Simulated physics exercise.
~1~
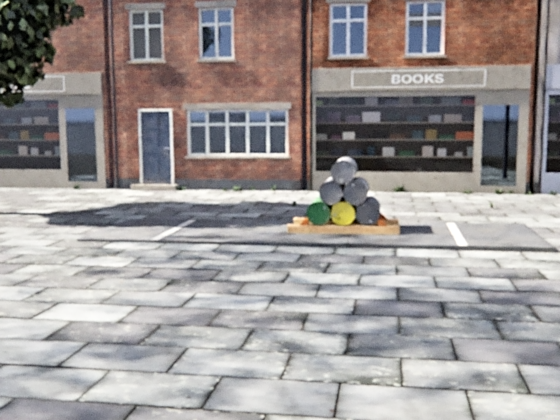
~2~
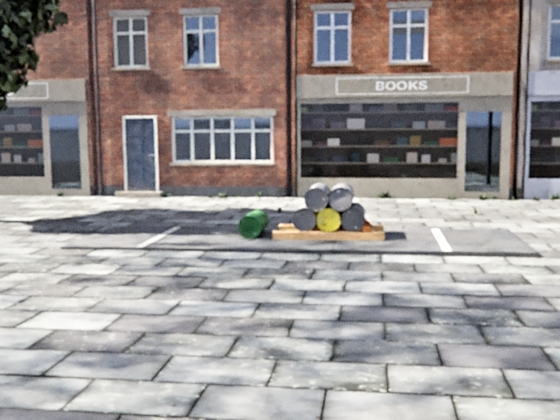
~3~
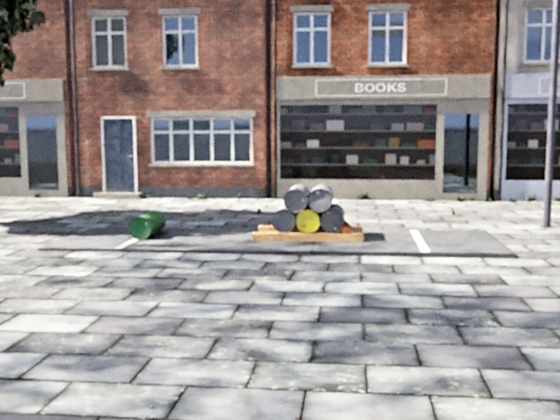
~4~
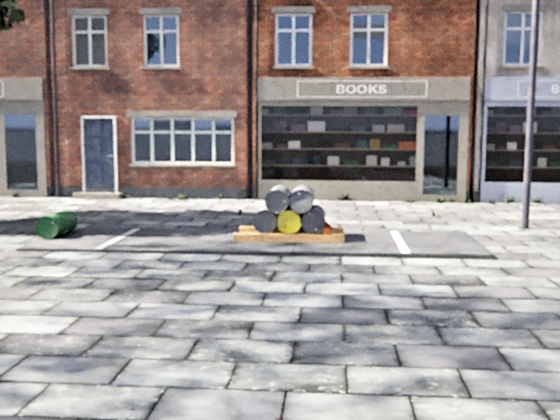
We see six drums stacked on timbers on a paved square before brick shopfronts. The green one at the lower left rolls away leftward across a painted white line as the grey ones above settle lower, leaving the yellow drum in place among the rest on the timbers.
